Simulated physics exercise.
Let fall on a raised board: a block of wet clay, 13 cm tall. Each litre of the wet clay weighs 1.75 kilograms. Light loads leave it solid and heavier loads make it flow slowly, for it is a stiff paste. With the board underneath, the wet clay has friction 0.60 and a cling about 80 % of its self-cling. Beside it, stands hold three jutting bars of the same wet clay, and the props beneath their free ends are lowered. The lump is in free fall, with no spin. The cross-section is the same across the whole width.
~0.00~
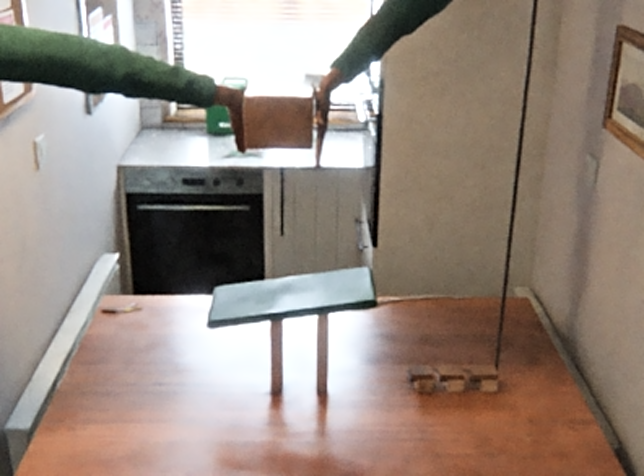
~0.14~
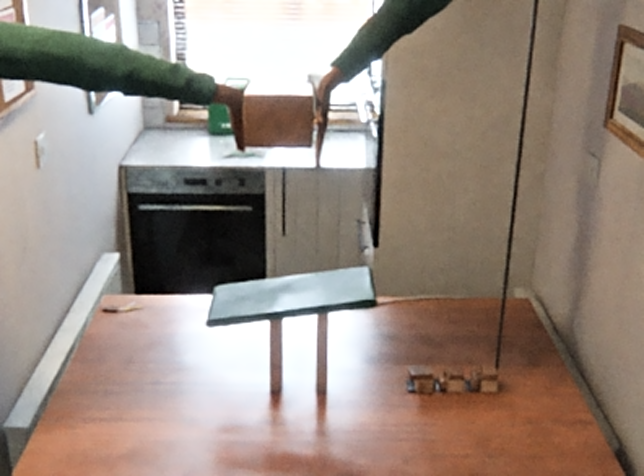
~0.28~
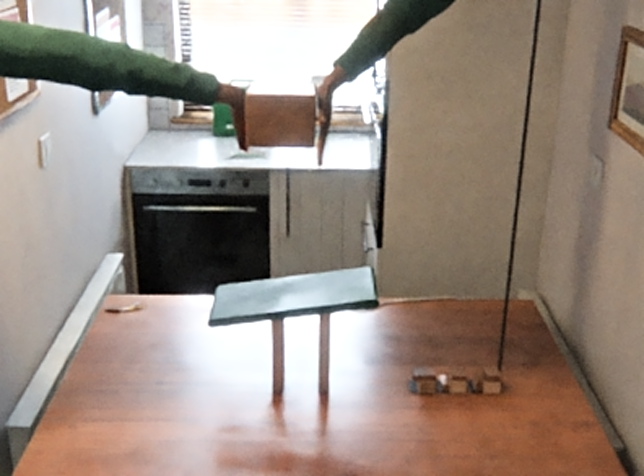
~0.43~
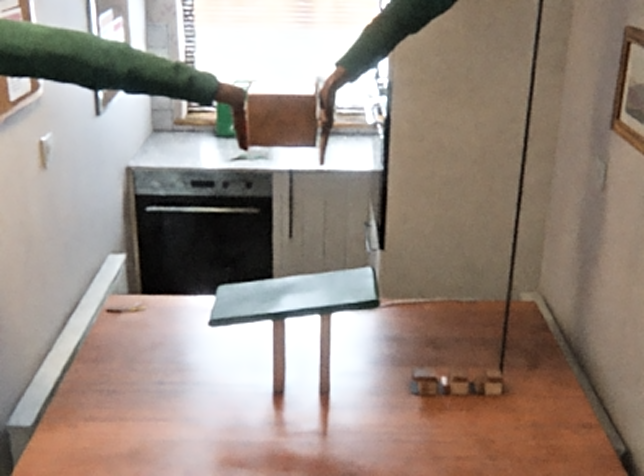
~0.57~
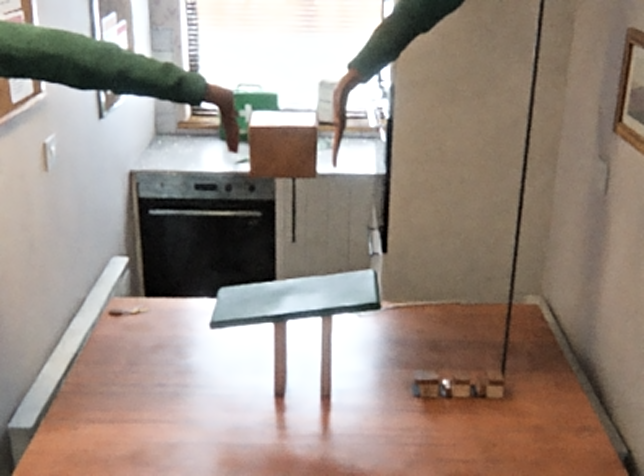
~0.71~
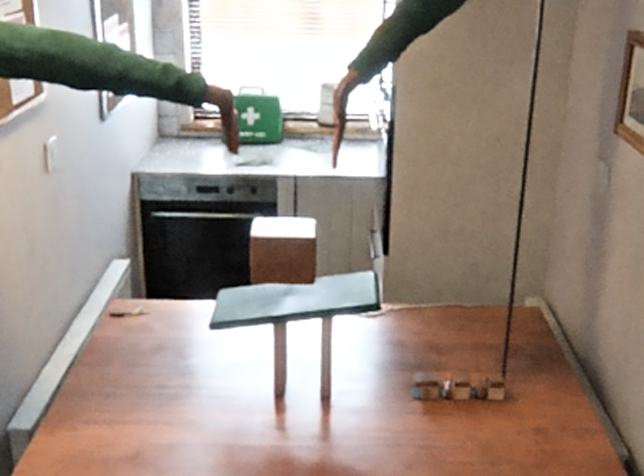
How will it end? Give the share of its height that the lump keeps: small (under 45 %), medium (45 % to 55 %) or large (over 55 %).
Look for the central choice: 45 to 55 in a hundred.
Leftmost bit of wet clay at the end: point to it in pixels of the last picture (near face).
You'll find it somewhere near (233, 314) on the near face.
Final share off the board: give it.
Some 25 percent lies off the board.
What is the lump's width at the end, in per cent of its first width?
Roughly 200 per cent.
By 0.82 s, it stands 51 % of its first height and none has gone off the board.
By 0.96 s, it stands 50 % of its first height and none has gone off the board.
By 1.09 s, it stands 50 % of its first height and 19 % has gone off the board.
By 1.23 s, it stands 50 % of its first height and 26 % has gone off the board.
By 1.33 s, at the end, it stands 50 % of its first height and 26 % has gone off the board.
